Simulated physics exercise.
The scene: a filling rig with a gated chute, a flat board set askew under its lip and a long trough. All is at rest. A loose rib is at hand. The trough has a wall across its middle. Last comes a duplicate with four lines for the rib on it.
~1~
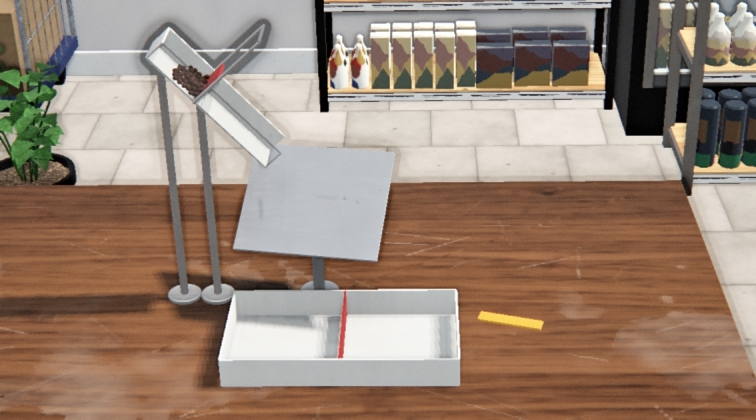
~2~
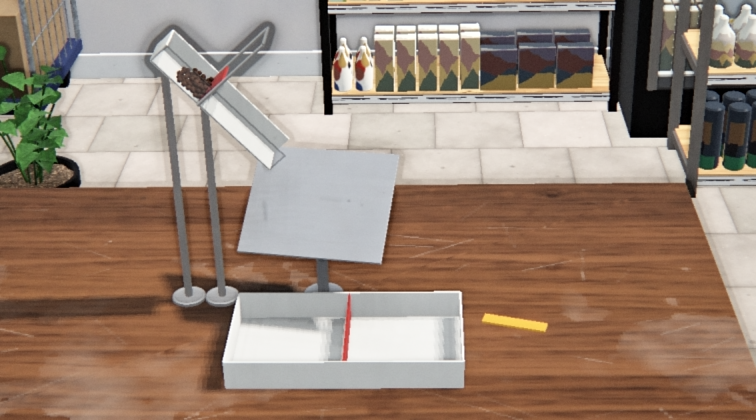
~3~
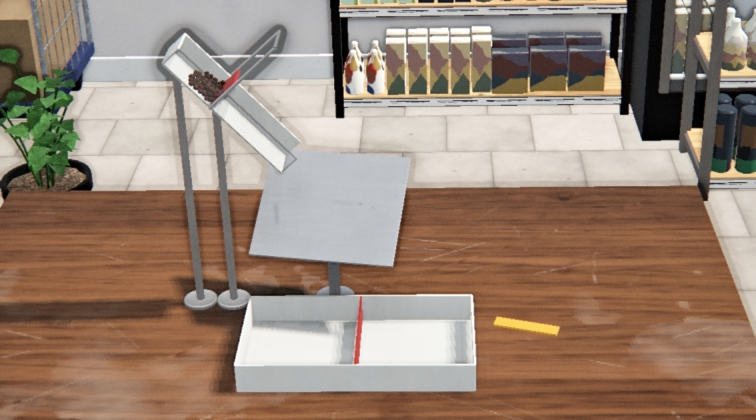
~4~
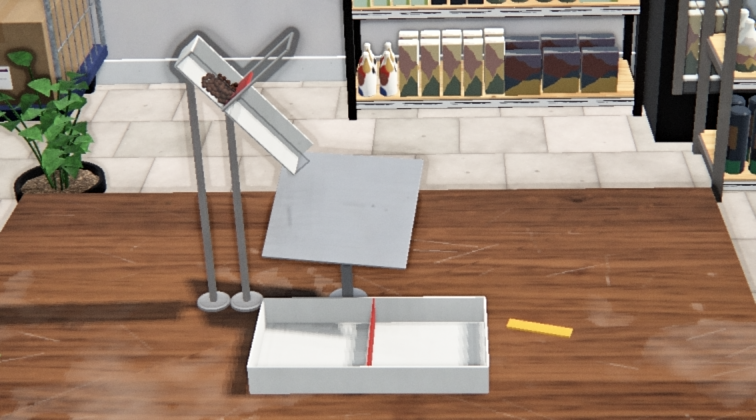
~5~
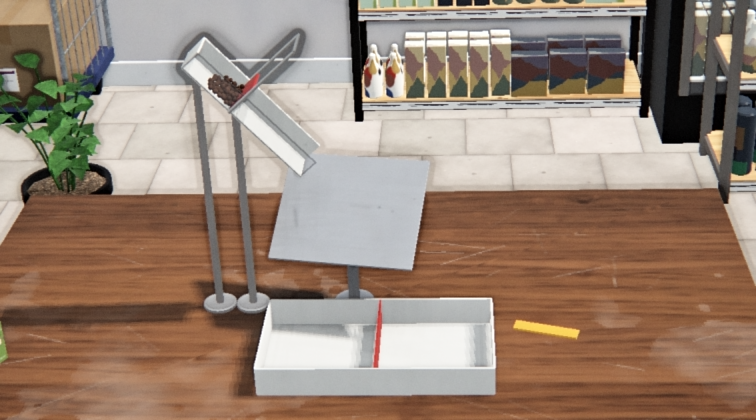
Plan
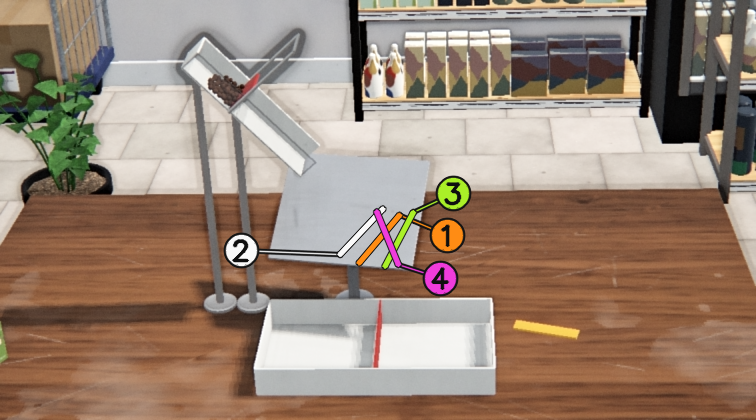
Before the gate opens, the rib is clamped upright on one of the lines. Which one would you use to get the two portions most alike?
I would pick line 4.
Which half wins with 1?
More lands on the left.
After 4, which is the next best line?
3.
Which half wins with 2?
Left.
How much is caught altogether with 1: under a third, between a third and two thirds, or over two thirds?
It is over two thirds.
On the marked copy, line 1 from (399, 215) to (359, 262); line 2 from (382, 208) to (340, 254); line 3 from (413, 212) to (385, 266); line 4 from (376, 211) to (398, 264).
With 1, of what is caught, nearly all in the left half, a stray few in the right.
With 2, of what is caught, all in the left half, none in the right.
With 3, of what is caught, most in the left half, about a quarter in the right.
With 4, of what is caught, about a third in the left half, about two thirds in the right.
